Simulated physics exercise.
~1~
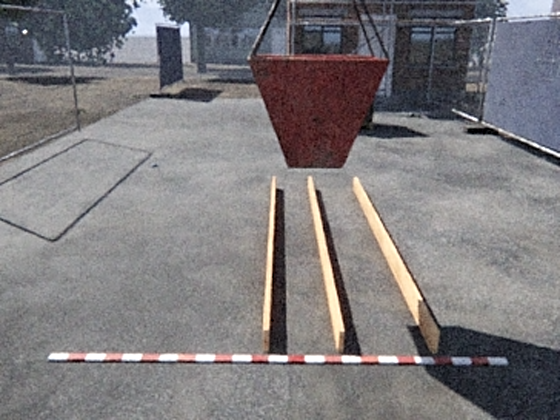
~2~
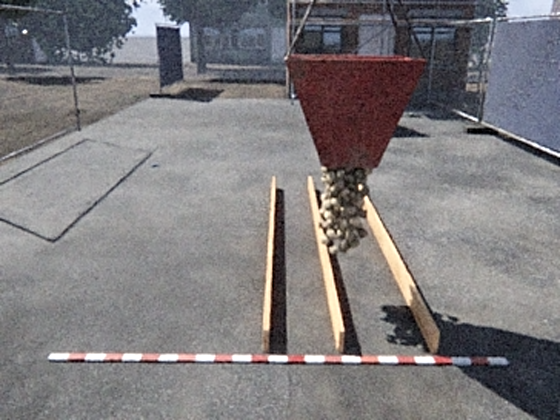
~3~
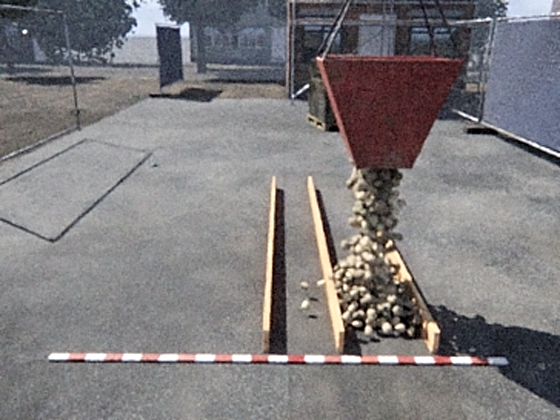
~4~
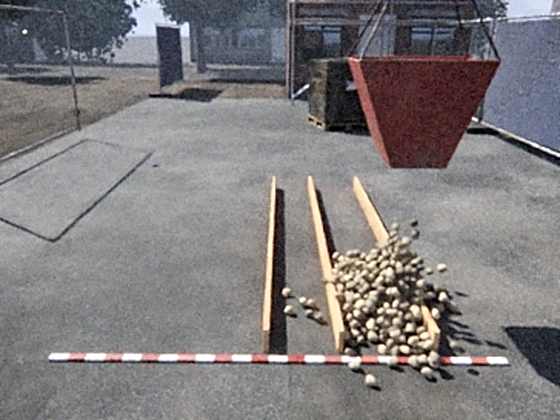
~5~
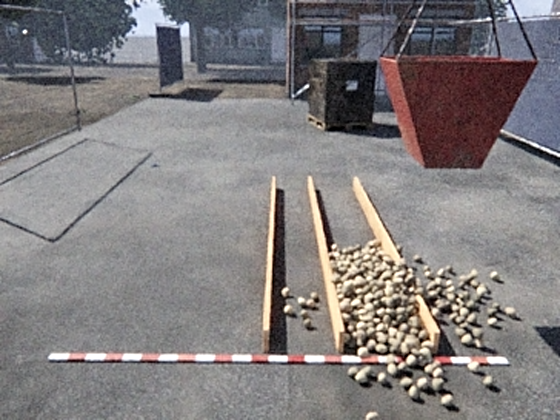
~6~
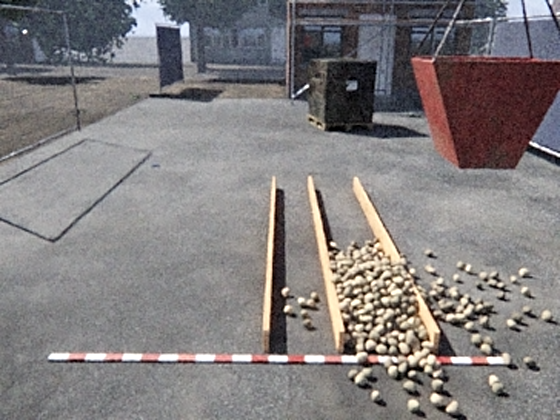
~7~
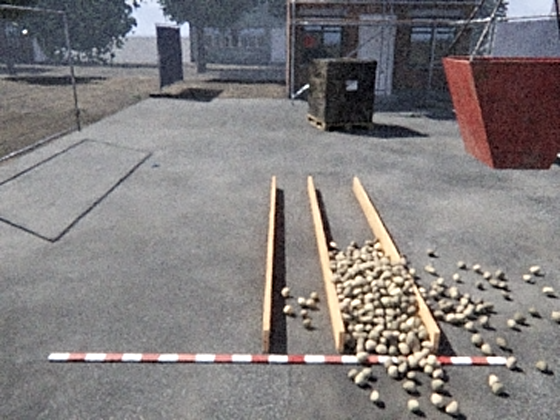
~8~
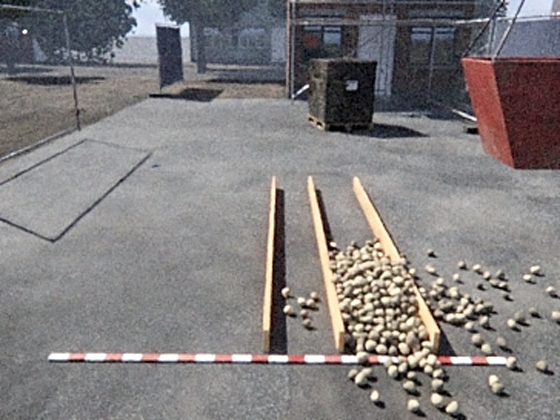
A large red skip hangs from cables over a grey paved yard, seen from a raised, still viewpoint, with fences, trees and a brick building behind. Below it, three wooden boards form two open bays behind a red-and-white striped staff. The skip moves right and pale, rounded stones pour from its bottom, a few dropping into the left bay while most pile up in the right one. It empties and travels on, uncovering a dark crate, as some stones scatter past the right board. Finally the stones lie still, mostly heaped in the right bay and spilling over the staff.
